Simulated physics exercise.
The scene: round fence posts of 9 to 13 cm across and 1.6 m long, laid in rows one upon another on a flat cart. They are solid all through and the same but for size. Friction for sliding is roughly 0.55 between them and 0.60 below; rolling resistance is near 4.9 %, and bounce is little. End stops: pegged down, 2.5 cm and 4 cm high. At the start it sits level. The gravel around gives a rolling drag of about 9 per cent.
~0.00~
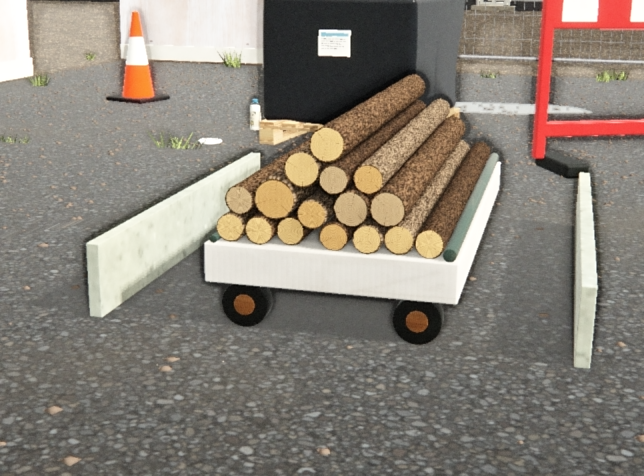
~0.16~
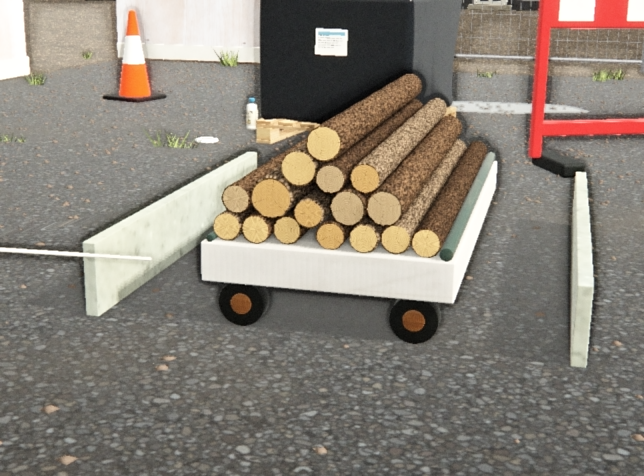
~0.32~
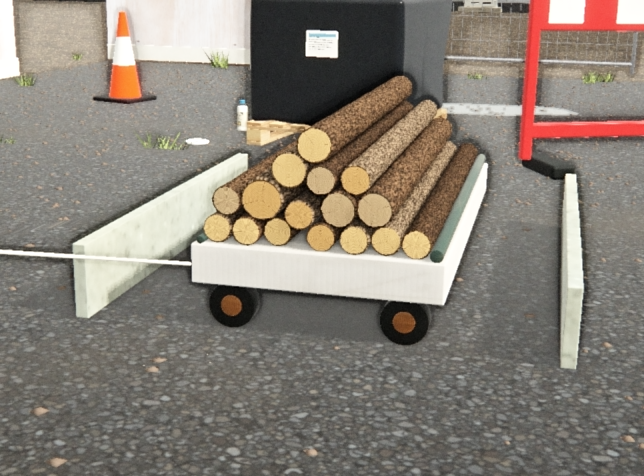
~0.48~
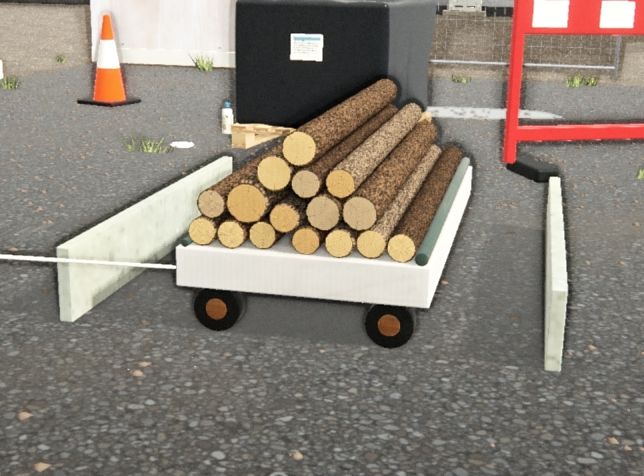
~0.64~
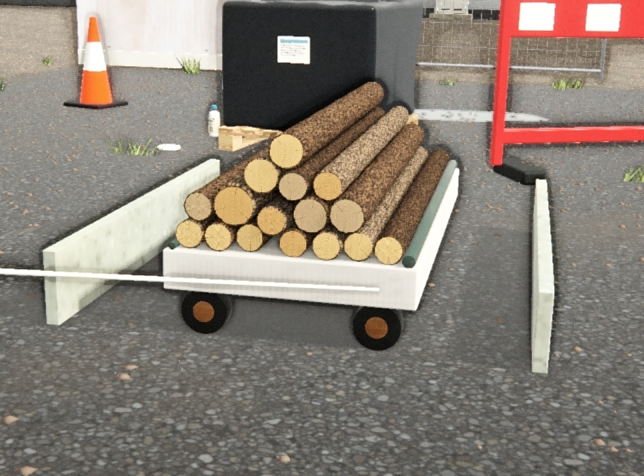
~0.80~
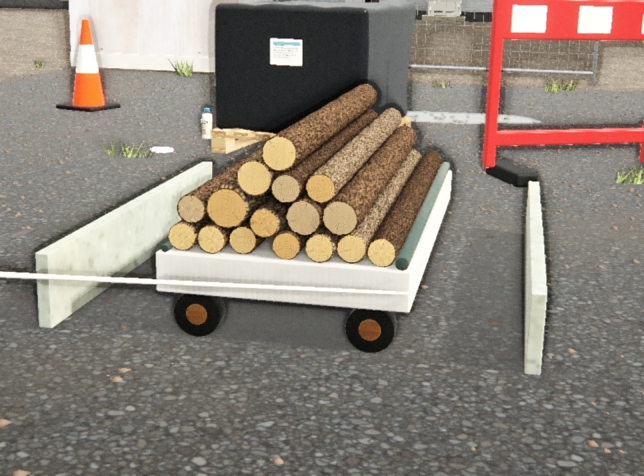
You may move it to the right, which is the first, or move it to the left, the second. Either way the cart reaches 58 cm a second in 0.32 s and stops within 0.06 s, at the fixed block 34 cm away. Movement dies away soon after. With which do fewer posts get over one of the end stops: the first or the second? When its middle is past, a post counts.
The first one.
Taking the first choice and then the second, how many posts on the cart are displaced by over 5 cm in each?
Result: First 3 / second 4.
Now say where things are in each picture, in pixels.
In the first frame, 16 posts, 7 on the base, highest (327, 145); left round bar (2.5 cm) (213, 235); right round bar (4 cm) (450, 249); blocks (95, 241) and (589, 284).
In the second frame, nothing has moved, the pointer shows the first choice, at the left end.
In the third frame, nothing has moved, the pointer shows the first choice, at the left end.
In the fourth frame, nothing has moved, the pointer shows the first choice, at the left end.
In the fifth frame, nothing has moved, the pointer shows the second choice, at the right end; bottom ones (189, 235) (218, 238) (250, 238) (293, 243) (327, 247) (358, 247) (389, 251).
In the sixth frame, nothing has moved, the pointer shows the second choice, at the right end.
First choice, 0.76 s in, cart 33 cm along; 0 now displaced over 5 cm; not one over the end stops; the one last seen at (279, 154) 1 cm right (moves measured on the cart).
First choice, at rest by 1.7 s, 3 moved over 5 cm; not one over the end stops; the one last seen at (279, 154) 14 cm right and 9 cm down; top of the pile 28 cm high, from 37 cm.
Second choice, 1.15 s in, cart 34 cm along; 2 now displaced over 5 cm; 1 over the left round bar; the one last seen at (191, 209) 13 cm left and 10 cm down.
Second choice, at rest by 3.5 s, 4 moved over 5 cm; 1 over the left round bar and 1 over the right round bar; the one last seen at (191, 209) rolled far off to the left; top of the pile 30 cm high, from 37 cm.
